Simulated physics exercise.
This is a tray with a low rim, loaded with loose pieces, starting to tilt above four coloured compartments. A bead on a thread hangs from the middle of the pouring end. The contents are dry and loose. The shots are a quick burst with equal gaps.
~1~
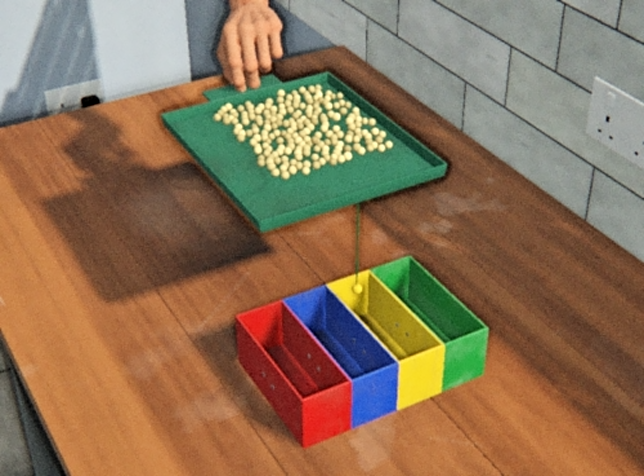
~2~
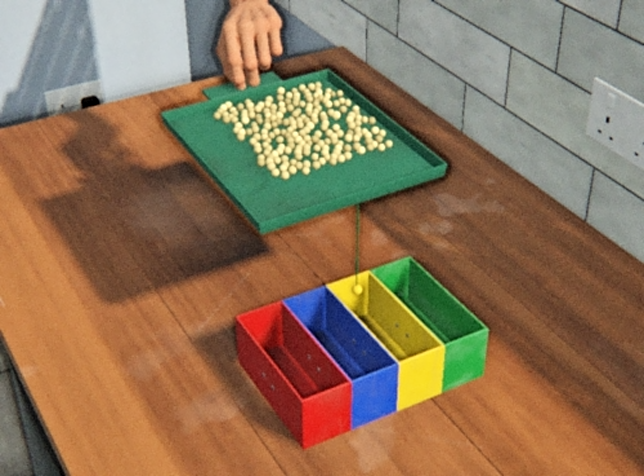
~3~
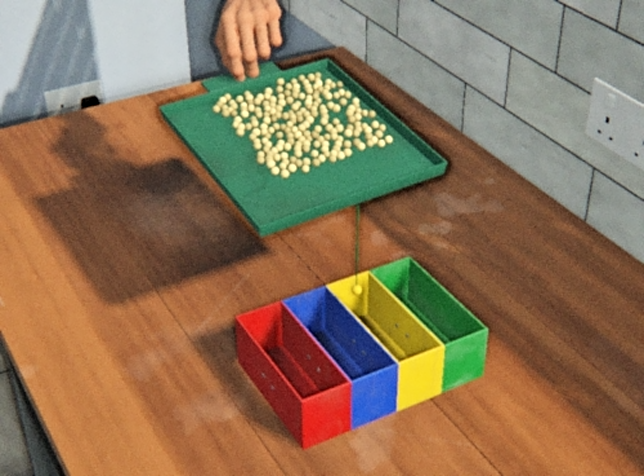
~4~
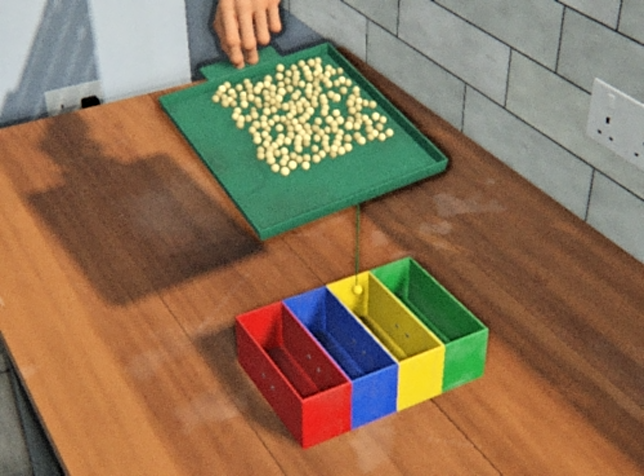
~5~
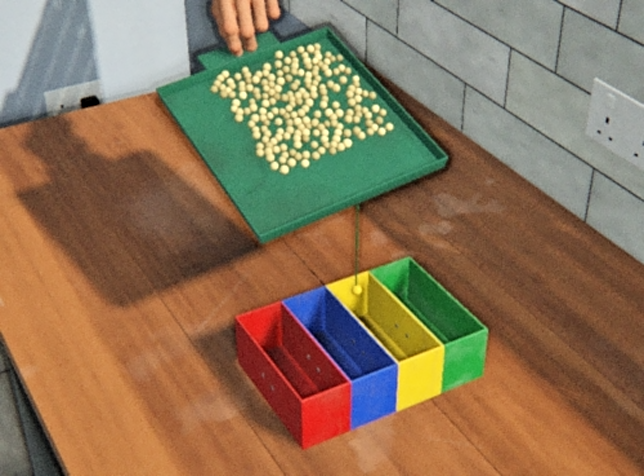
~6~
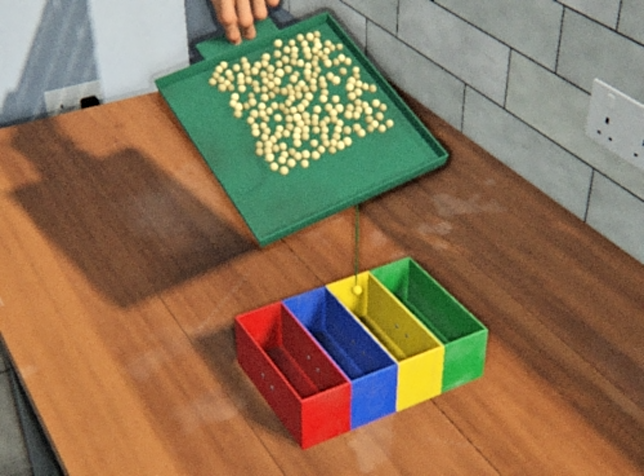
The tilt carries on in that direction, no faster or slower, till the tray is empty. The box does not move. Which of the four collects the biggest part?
Most goes to the red cell.
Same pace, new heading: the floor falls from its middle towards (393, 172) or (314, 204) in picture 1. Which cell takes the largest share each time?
One: The green one. Two: The red one.
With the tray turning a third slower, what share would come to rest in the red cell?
Close to 60 per cent.
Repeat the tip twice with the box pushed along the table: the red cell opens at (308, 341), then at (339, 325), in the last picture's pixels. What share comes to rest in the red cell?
About 60 and 10 per cent.
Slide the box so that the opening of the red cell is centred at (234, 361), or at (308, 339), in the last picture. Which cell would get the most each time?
First blue, then the red cell.
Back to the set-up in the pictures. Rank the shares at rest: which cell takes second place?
It is the blue cell.
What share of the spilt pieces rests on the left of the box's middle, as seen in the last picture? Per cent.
About 100 per cent.
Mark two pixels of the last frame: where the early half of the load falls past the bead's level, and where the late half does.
The first part at (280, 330); the rest at (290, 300).
Soon, tray tipped steeply; about two thirds on the tray; about a quarter in the red cell; a stray few in the blue cell; about a quarter falling or outside the box.
A while on, tray tipped past a quarter turn; about half on the tray; about a third in the red cell; a small part in the blue cell; a stray few in the yellow cell; a small part falling or outside the box.
Towards the end, tray tipped past a quarter turn; about two thirds in the red cell; about a quarter in the blue cell; a stray few in the yellow cell; a stray few in the green cell; about a quarter falling or outside the box.
Finally, tray tipped past a quarter turn; about two thirds in the red cell; about a quarter in the blue cell; a stray few in the yellow cell; a stray few in the green cell; about a quarter outside the box.
